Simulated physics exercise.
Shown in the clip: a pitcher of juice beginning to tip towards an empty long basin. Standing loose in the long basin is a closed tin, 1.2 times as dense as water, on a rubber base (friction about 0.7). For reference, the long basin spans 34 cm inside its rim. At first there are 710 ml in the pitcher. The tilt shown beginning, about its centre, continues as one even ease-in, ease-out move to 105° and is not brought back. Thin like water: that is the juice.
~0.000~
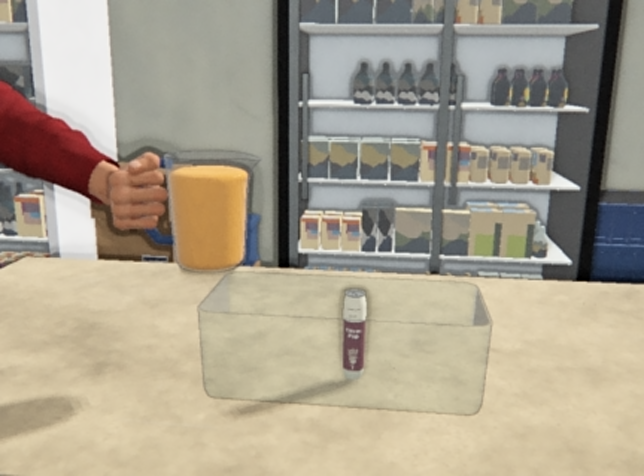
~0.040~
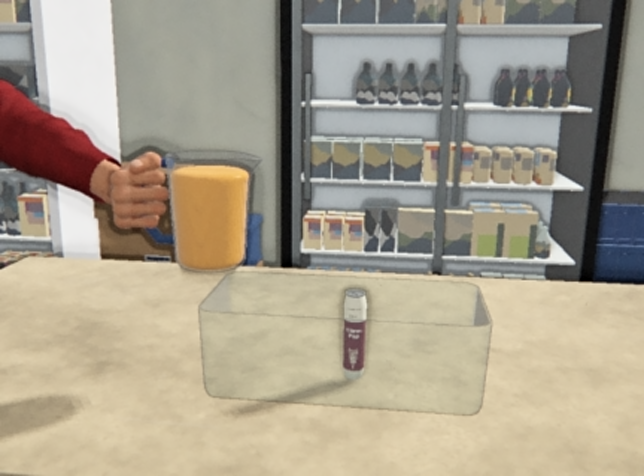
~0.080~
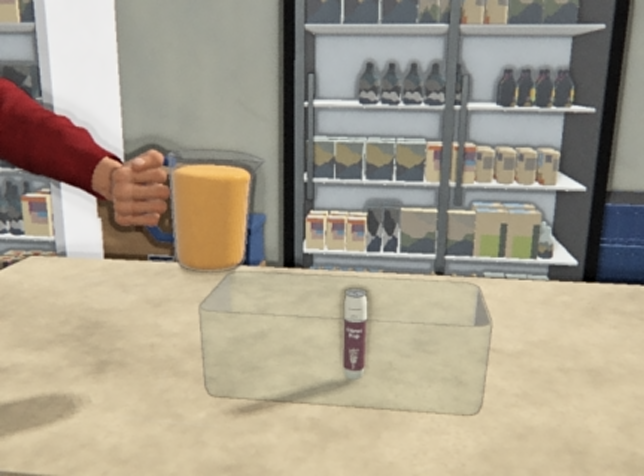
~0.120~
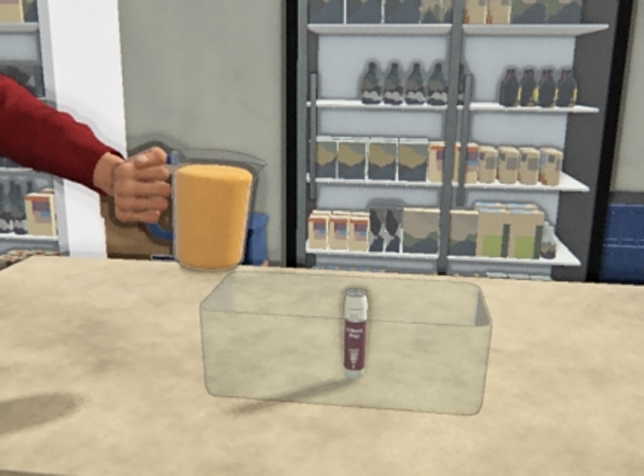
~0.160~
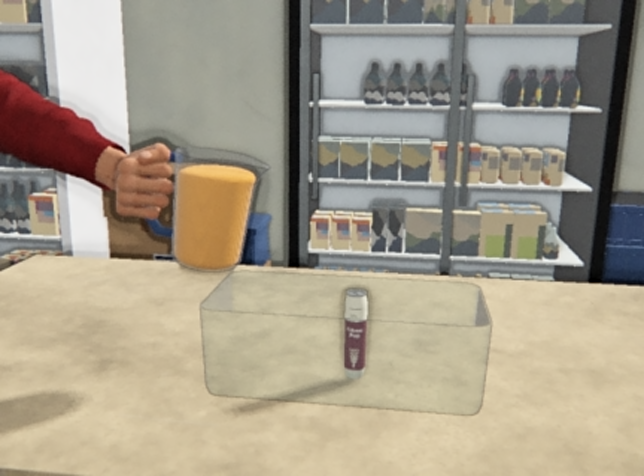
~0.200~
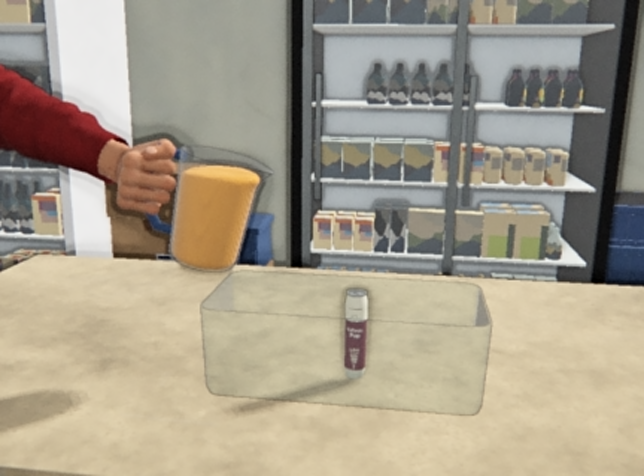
On a counter in front of stocked shop shelves, a hand in a red sleeve holds a clear pitcher of orange juice upright, above the left end of a clear basin with a small capped container standing inside. The pitcher slowly leans to the right, toward the basin, while the container stays still.
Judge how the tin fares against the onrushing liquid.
It's bound to withstand the flow.
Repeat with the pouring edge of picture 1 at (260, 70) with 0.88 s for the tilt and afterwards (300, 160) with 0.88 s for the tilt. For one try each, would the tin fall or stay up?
Try 1: Tipped over; try 2: Tipped over.
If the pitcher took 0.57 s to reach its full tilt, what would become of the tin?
The tin stays on its base.
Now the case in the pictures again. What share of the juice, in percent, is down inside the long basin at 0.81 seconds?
I'd put it at roughly 56 per cent.
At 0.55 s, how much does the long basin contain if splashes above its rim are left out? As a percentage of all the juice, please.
5 %, roughly.
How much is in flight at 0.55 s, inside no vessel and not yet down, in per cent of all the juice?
My guess is roughly 14 %.
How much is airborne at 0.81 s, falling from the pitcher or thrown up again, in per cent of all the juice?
Some 14 per cent.
By 0.55 s the tilt is 73° and 81 per cent is still to pour; the tin stands where it began.
By 0.81 s the tilt is 104° and 31 per cent is still to pour; the tin stands where it began.
By 1.09 s the tilt is 105° and 3 per cent is still to pour; the tin stands where it began.
By 1.38 s the tilt is 105° and 0 per cent is still to pour; the tin stands where it began.
At rest the tin stands where it began.
